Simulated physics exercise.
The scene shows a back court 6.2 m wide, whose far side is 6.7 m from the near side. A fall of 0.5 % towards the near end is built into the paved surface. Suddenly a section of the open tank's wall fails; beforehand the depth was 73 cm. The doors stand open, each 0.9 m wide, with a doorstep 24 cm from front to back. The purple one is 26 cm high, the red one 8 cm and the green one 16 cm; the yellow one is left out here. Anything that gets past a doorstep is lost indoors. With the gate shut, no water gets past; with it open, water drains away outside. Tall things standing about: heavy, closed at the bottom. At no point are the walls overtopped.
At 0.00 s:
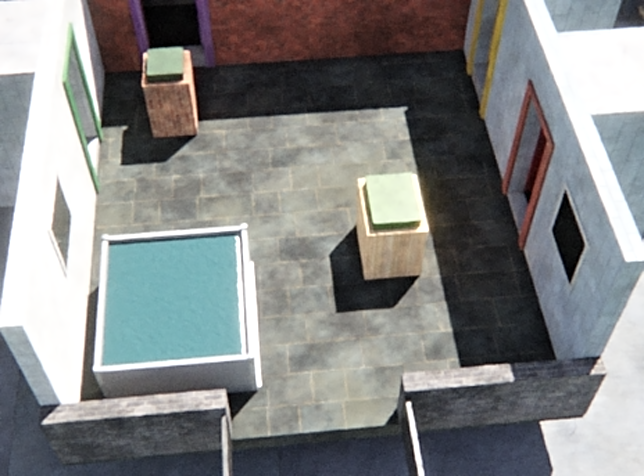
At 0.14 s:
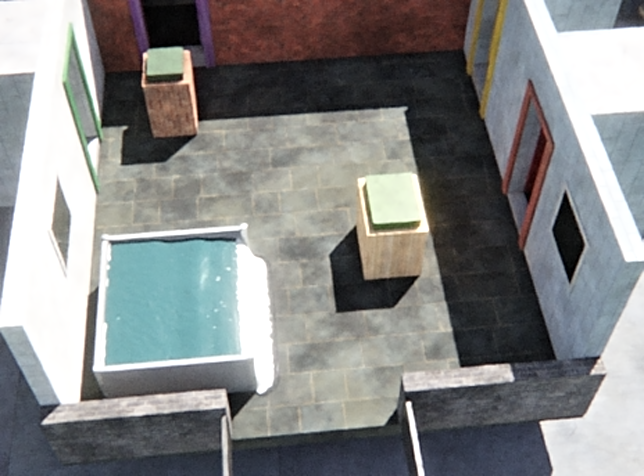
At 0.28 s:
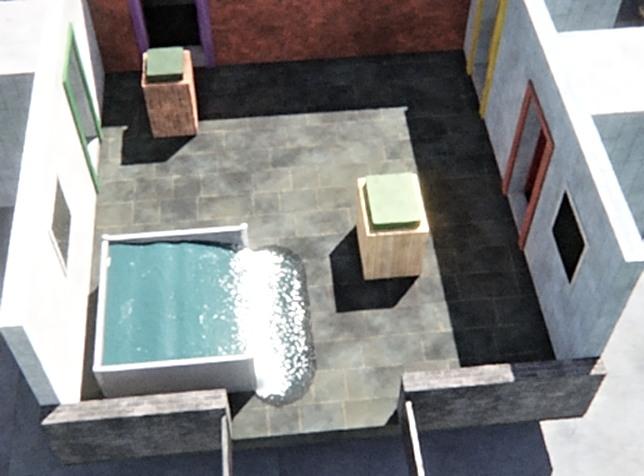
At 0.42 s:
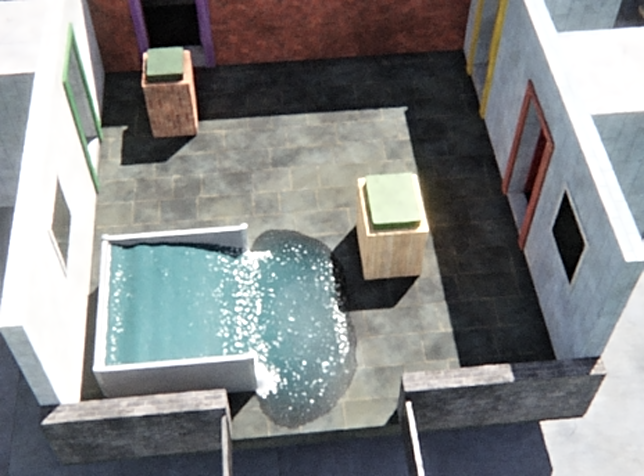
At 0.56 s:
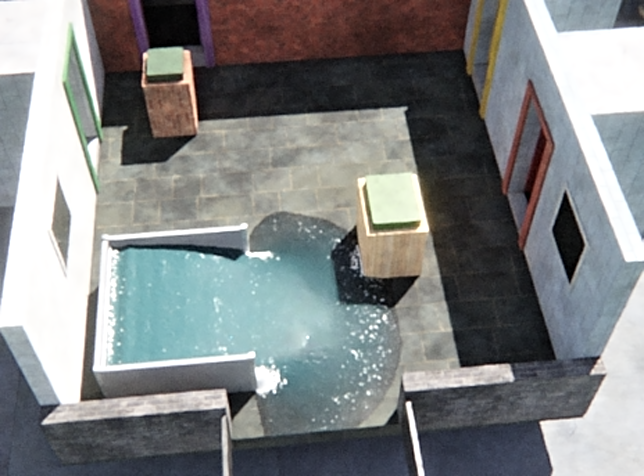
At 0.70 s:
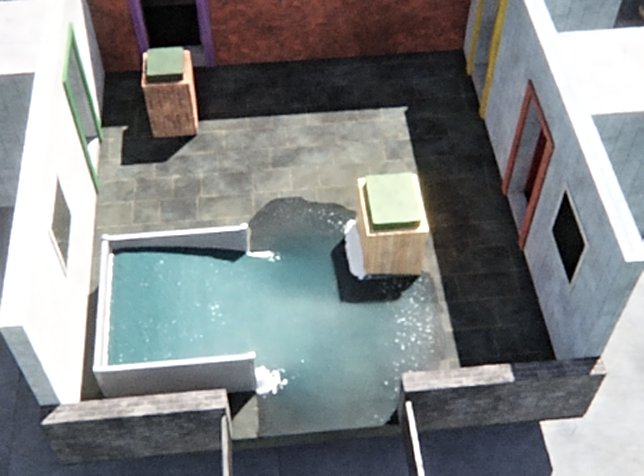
Teal water bursts through the right side of a white-walled open tank and spreads rightward over the grey paving of a walled court, seen from high above by a still camera. A green-topped wooden block stands right of centre and another at the back left, with purple, green, red and yellow doorways around. The foaming sheet widens, reaches the nearer block and wraps its base.
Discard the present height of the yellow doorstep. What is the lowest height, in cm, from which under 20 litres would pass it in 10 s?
9.5 cm.
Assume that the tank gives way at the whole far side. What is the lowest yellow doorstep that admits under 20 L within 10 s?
Close to 21 cm at the least.
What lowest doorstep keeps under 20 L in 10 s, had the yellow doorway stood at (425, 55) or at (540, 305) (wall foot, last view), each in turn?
In turn: Roughly 13.5 cm, roughly 31 cm.
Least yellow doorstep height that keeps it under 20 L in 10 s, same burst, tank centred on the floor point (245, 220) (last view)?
18 cm, give or take.
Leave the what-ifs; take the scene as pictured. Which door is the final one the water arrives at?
The green door.
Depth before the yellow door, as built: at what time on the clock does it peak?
Peak time: About 6.0 s.
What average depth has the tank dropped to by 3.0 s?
On average, around 13 cm.
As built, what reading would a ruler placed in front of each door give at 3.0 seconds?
Lab note, cm: Yellow 4; purple 0; red 11; green 0.
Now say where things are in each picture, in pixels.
The first frame shows the open tank at (176, 298) is whole and still, 73 cm deep; the yellow door at (485, 46) is dry.
In the second frame, water pours out at (248, 311) and has run 0.3 m, to (274, 379); about 7 cm deep outside, 73 cm at the back.
In the third frame, the gap is at (248, 313), the front 0.8 m out at (309, 356); the back of the open tank holds 73 cm.
In the fourth frame, water pours out at (248, 315) and has run 1.3 m, to (349, 352); about 11 cm deep outside, 67 cm at the back.
In the fifth frame, the front is at (394, 344), 1.9 m from the gap at (248, 315); 5.3 m2 of floor is wet, 62 cm left at the back.
In the sixth frame, the front is at (438, 341), 2.5 m from the gap at (248, 315); 6.9 m2 of floor is wet, 62 cm left at the back; the yellow door at (485, 46), 5.8 m from the gap, is still 3.4 m from the nearest water.
After 1.4 s water covers 30 % of the floor, deepest (38 cm) near (534, 298); it has not reached the yellow door.
After 3.0 s water covers 65 % of the floor, deepest (32 cm) near (448, 389); 4 cm at the yellow door, 0 litres in over its 25 cm doorstep.
After 10.0 s water covers 95 % of the floor, deepest (12 cm) near (130, 257); 6 cm at the yellow door, 0 litres in over its 25 cm doorstep.
At the yellow door as built, the water arrived by 2.8 s and peaked near 15 cm at 6.2 s.
With a doorstep of 7.5 cm, 34 litres would have come in within the 10 s; with 10.5 cm, 13 litres. So under 20 litres takes about 9.5 cm.
